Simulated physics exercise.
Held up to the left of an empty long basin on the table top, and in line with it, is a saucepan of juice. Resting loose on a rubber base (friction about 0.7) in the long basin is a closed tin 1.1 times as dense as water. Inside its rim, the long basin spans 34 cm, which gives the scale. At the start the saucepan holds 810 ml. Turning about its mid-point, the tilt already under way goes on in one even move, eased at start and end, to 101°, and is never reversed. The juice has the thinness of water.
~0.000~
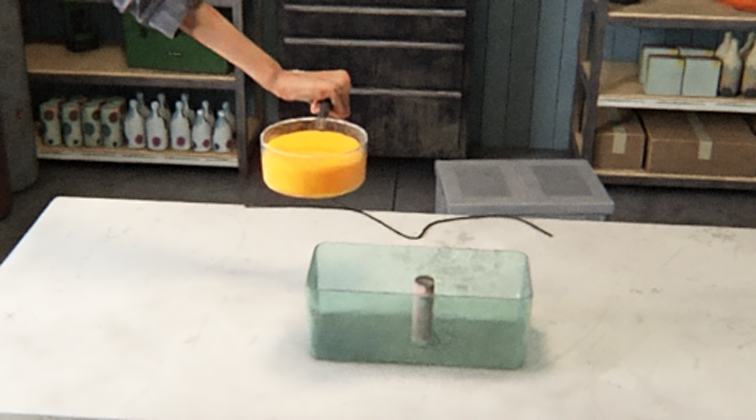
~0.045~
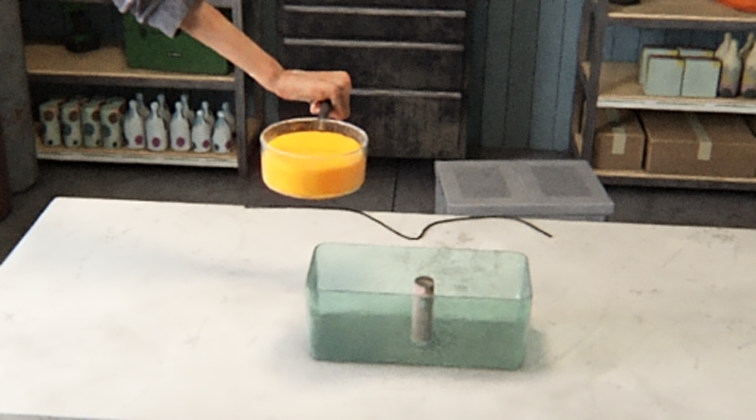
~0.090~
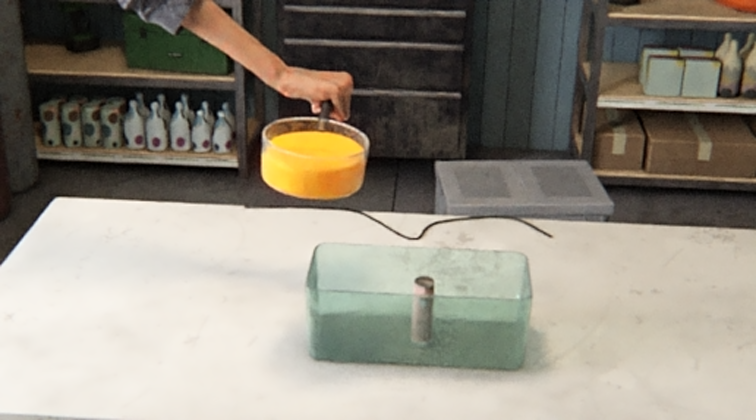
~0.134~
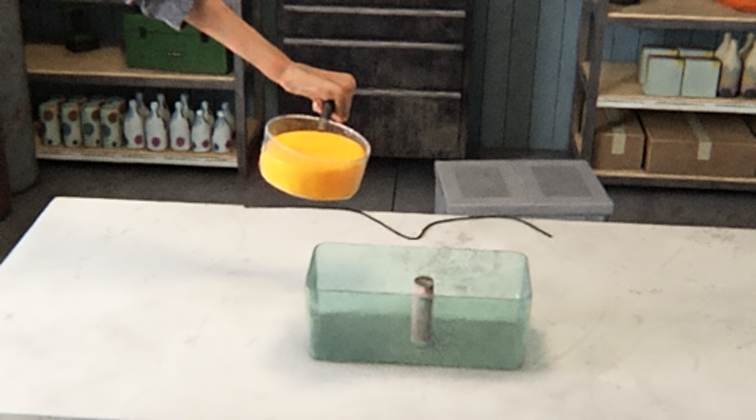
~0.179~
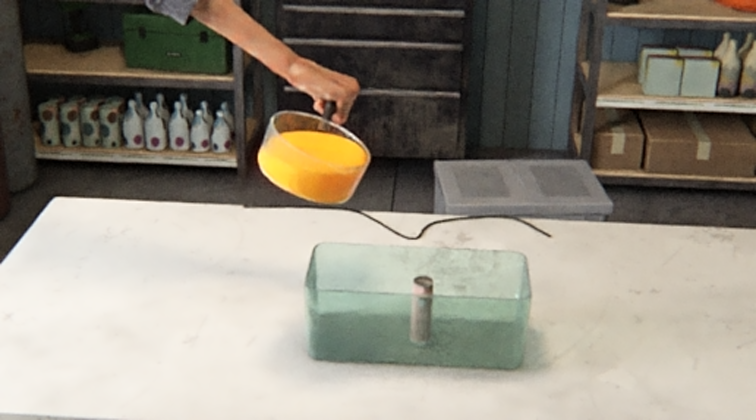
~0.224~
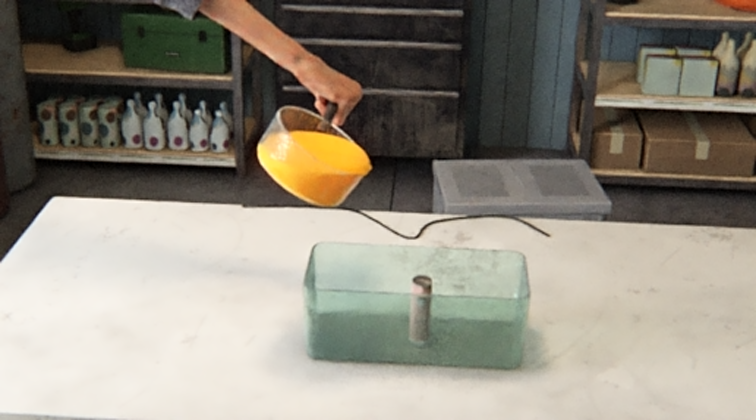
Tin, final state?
It overbalances.
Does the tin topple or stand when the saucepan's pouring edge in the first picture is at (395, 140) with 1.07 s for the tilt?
Result: Tin upright.
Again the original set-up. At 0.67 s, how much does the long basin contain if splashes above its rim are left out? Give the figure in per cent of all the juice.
Near 88 in a hundred.
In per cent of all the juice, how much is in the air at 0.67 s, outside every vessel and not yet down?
Roughly 7 per cent.
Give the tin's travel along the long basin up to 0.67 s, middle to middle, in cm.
Measured centre to centre, about 3 cm.
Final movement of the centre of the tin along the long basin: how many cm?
9.0 cm.
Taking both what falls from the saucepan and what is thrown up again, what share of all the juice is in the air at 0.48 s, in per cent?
It comes to roughly 58 per cent.
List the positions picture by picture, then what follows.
Tilt 0°; pouring edge (367, 140); surface from (265, 145) to (365, 150); the long basin's rim runs from (311, 266) to (530, 276); the tin's top is at (425, 283), in the first picture.
Tilt 2°; pouring edge (367, 142); surface from (265, 146) to (365, 151), in the second picture.
Tilt 6°; pouring edge (368, 146); surface from (266, 144) to (366, 152), in the third picture.
Tilt 13°; pouring edge (369, 152); surface from (266, 143) to (367, 153), in the fourth picture.
Tilt 22°; pouring edge (369, 160); surface from (265, 143) to (368, 155), in the fifth picture.
Tilt 33°; pouring edge (366, 170); surface from (263, 141) to (366, 162); 3 per cent is over the edge, in the sixth picture.
By 0.48 s the tilt is 94° and 21 per cent is still to pour; the tin stands where it began.
By 0.67 s the tilt is 101° and 6 per cent is still to pour; the tin leans 8°.
By 0.87 s the tilt is 101° and 1 per cent is still to pour; the tin leans 45°.
By 1.08 s the tilt is 101° and 0 per cent is still to pour; the tin lies on its side.
At rest the tin lies on its side.
